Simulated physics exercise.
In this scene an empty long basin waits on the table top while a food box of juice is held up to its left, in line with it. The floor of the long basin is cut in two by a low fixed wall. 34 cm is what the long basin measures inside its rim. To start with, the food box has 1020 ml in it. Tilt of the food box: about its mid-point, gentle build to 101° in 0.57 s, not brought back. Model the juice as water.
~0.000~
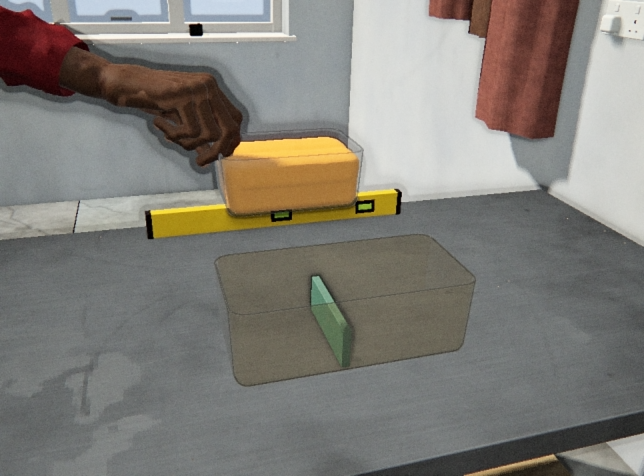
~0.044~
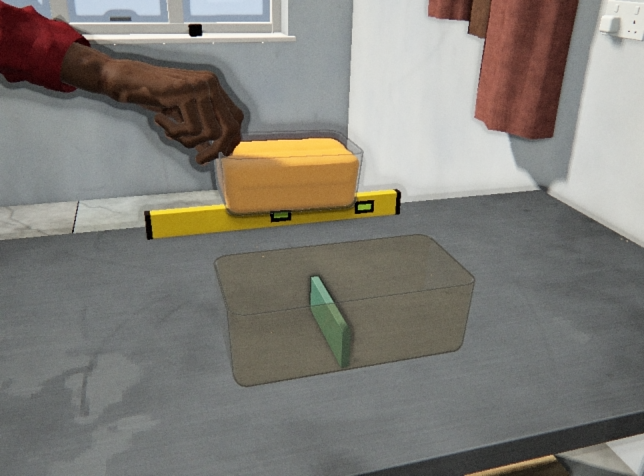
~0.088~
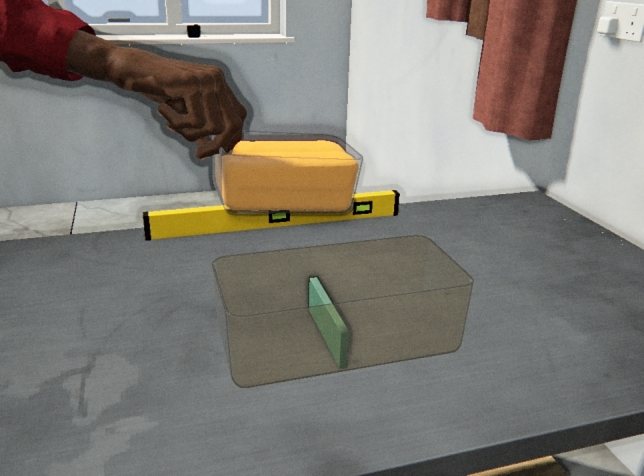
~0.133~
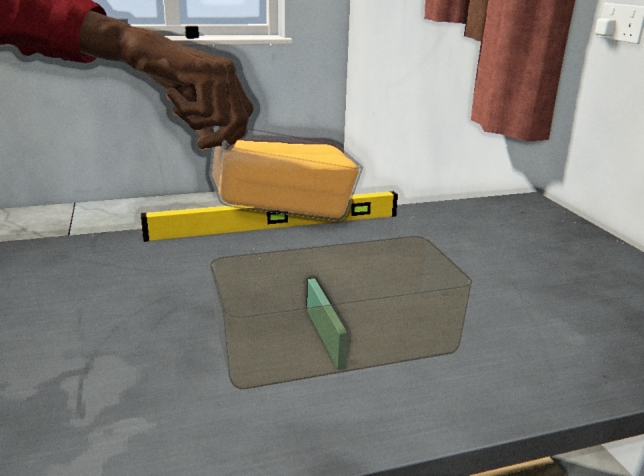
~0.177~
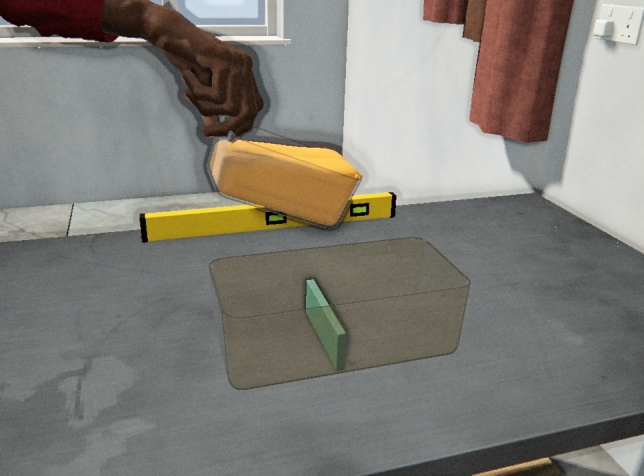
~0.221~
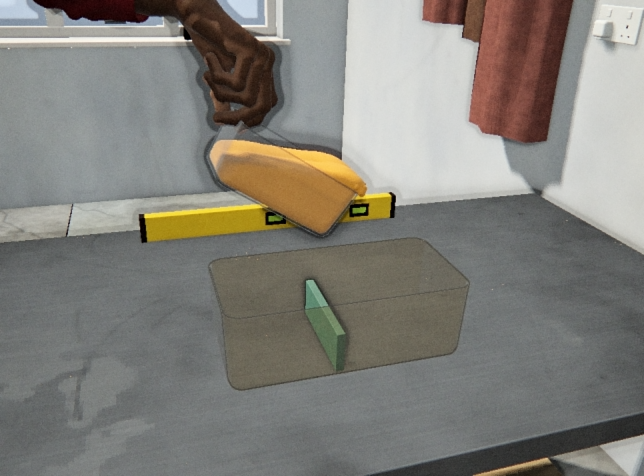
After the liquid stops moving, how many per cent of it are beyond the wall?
About 84 per cent.
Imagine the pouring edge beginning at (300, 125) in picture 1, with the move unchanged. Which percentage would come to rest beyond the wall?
Result then: Approx. 60 %.
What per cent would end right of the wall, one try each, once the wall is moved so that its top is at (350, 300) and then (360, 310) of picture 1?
One try each: Around 65 percent and then around 50 percent.
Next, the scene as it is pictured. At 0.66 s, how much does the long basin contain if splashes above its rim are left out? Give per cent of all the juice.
Roughly 76 per cent.
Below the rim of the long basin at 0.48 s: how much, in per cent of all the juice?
Around 38%.
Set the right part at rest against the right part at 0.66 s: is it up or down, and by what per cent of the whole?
It ends up higher by roughly 12.
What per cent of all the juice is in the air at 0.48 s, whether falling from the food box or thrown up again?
I'd put it at about 46 percent.
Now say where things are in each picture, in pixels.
Tilt 0°; pouring edge (351, 141); surface from (218, 155) to (347, 147); the long basin's rim runs from (221, 285) to (452, 257); the wall's top is at (330, 303), in the first picture.
Tilt 2°; pouring edge (351, 143); surface from (218, 155) to (347, 148), in the second picture.
Tilt 6°; pouring edge (351, 149); surface from (219, 153) to (347, 151), in the third picture.
Tilt 13°; pouring edge (350, 158); surface from (219, 152) to (348, 155), in the fourth picture.
Tilt 22°; pouring edge (349, 170); surface from (218, 152) to (347, 163); 2 per cent is over the edge, in the fifth picture.
Tilt 33°; pouring edge (346, 182); surface from (216, 151) to (335, 168); 8 per cent is over the edge, in the sixth picture.
By 0.48 s the tilt is 94° and 15 per cent is still to pour, 0 is left of the wall and 39 right of it.
By 0.66 s the tilt is 101° and 2 per cent is still to pour, 3 is left of the wall and 72 right of it.
By 0.86 s the tilt is 101° and 0 per cent is still to pour, 6 is left of the wall and 85 right of it.
By 1.07 s the tilt is 101° and 0 per cent is still to pour, 8 is left of the wall and 85 right of it.
At rest 8 per cent lies left of the wall, 84 right of it and 7 outside.
